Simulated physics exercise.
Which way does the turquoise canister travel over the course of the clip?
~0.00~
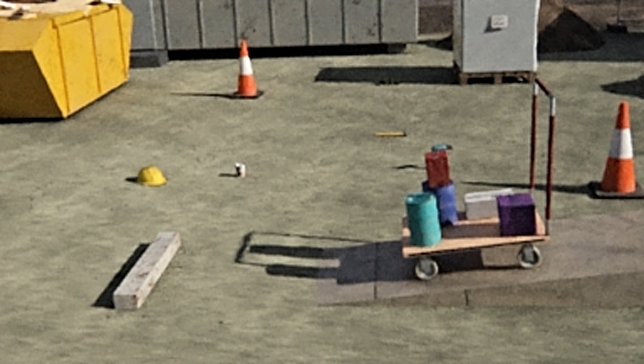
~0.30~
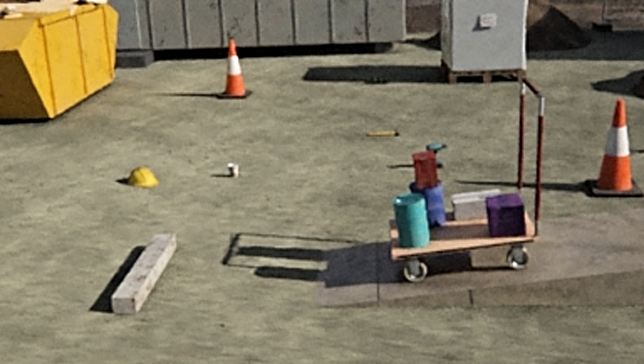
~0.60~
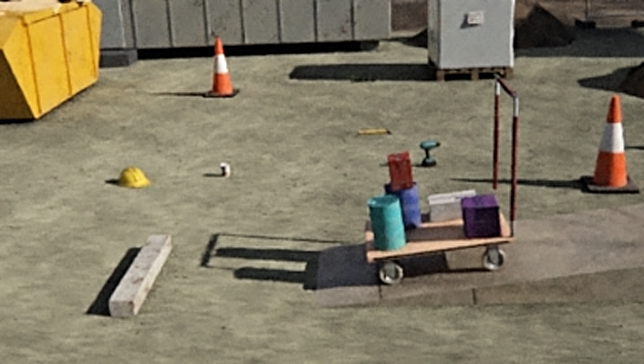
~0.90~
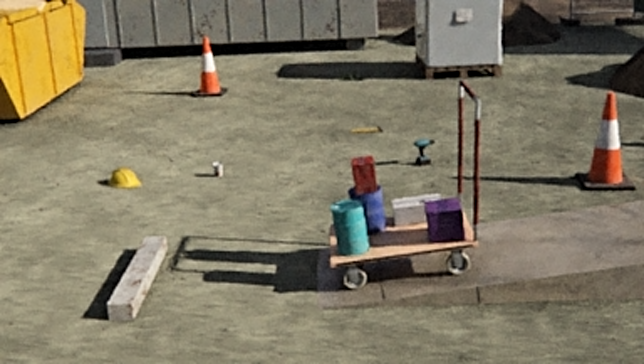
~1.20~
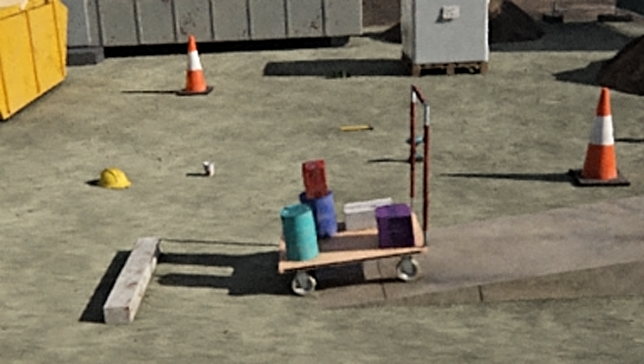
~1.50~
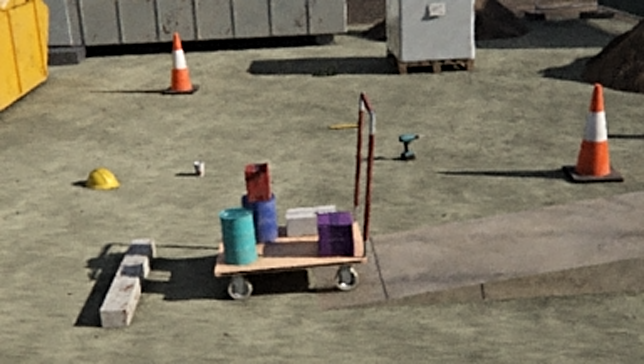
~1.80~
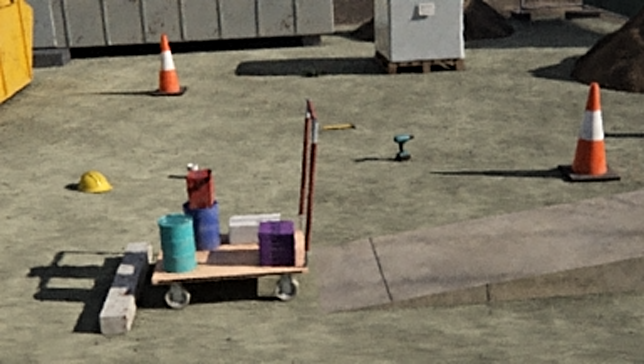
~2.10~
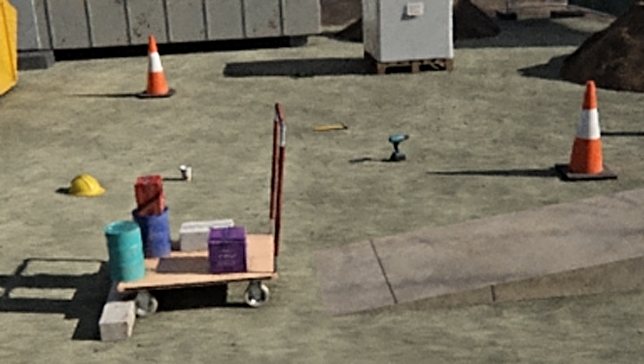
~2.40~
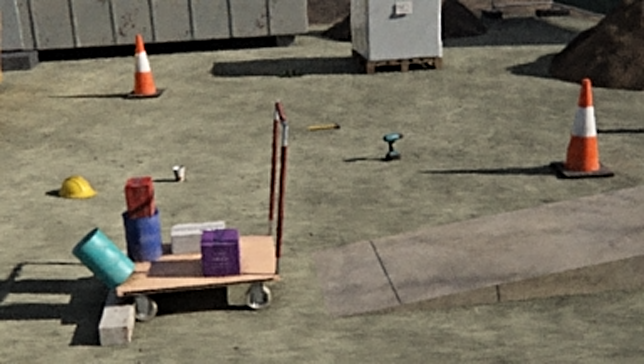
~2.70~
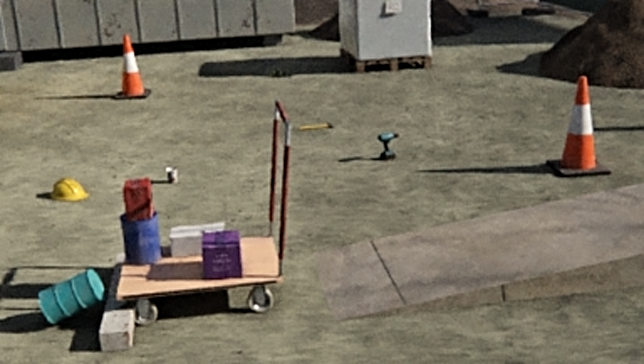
The turquoise canister moves to the left, first riding on the trolley and then tipping off its left end.
